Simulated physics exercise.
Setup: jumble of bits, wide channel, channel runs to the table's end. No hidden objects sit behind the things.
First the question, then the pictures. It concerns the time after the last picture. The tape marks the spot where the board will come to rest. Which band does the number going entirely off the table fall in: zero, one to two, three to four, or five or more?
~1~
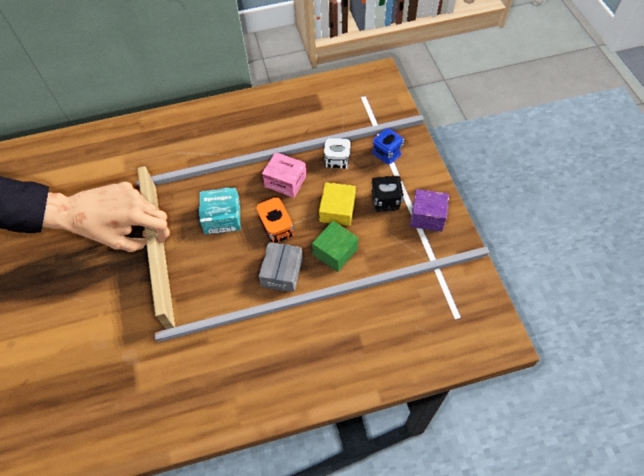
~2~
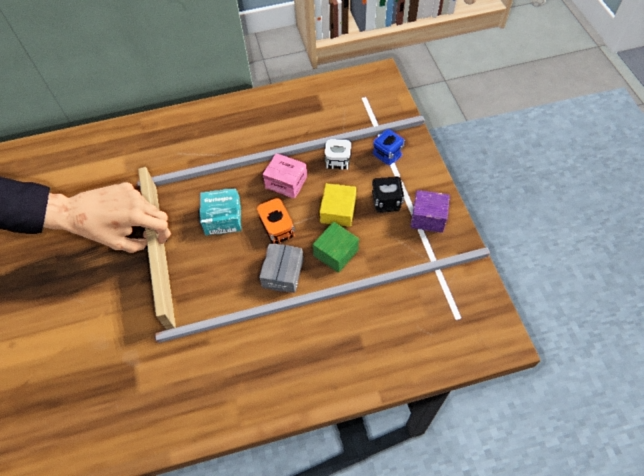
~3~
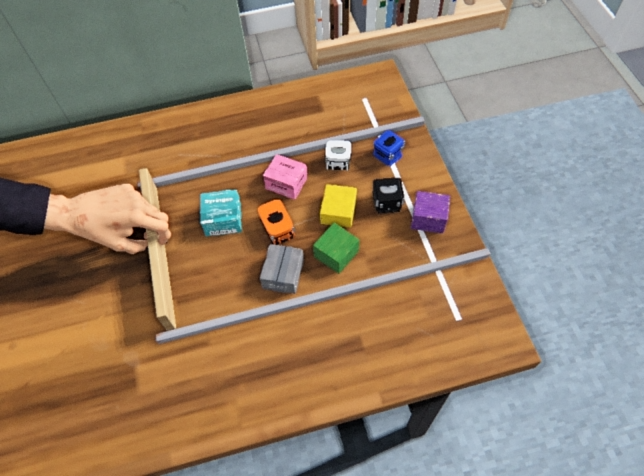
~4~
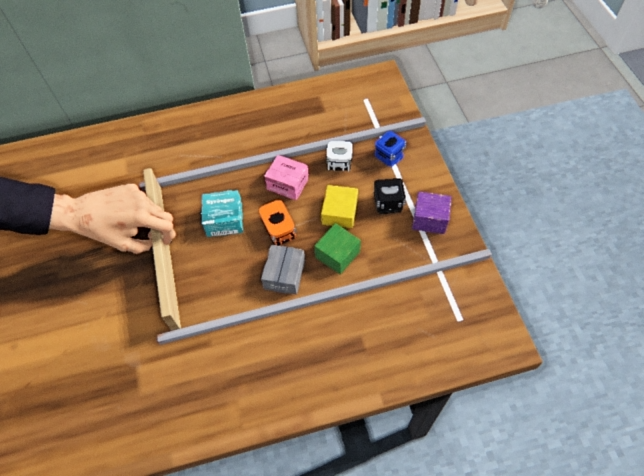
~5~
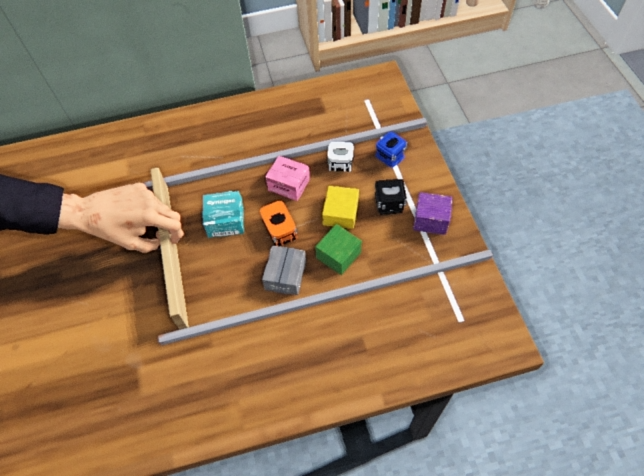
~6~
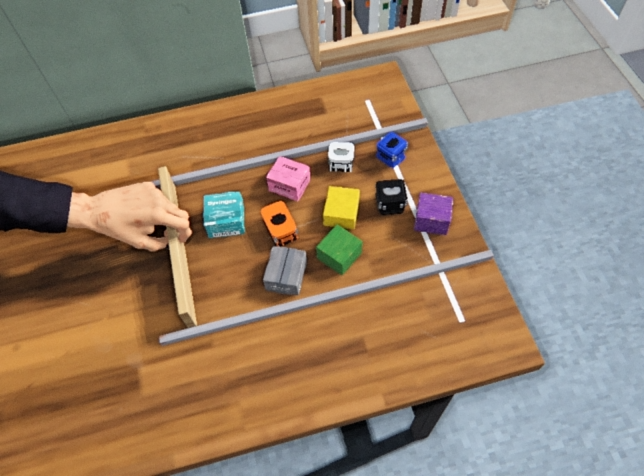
Okay, so the number that tips off the end comes to three or four, I'd say.
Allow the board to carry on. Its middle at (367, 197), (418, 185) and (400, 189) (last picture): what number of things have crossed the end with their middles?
In order, that gives 0, then 6, then 3.
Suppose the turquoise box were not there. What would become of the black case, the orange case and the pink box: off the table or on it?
So: The black case goes down, the orange case does not drop, the pink box does not drop.
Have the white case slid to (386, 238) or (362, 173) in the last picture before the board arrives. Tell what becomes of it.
The white case tumbles off; is kept.
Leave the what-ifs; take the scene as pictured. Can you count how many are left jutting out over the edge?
My count gives 3.
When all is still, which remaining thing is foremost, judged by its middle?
The yellow block is foremost.
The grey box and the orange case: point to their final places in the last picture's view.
Roughly (442, 228), and the other roughly (433, 202).
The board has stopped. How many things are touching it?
All in all, 4.
A little later, none off yet; purple block at rest near (433, 214); blue case at rest near (391, 151); black case at rest near (391, 197).
Next, none off yet; purple block at rest near (436, 214); blue case moving near (396, 150); black case shifted about its own width near (419, 188).
When it is over, the number that fall off is three or four; down, black case, blue case and purple block.
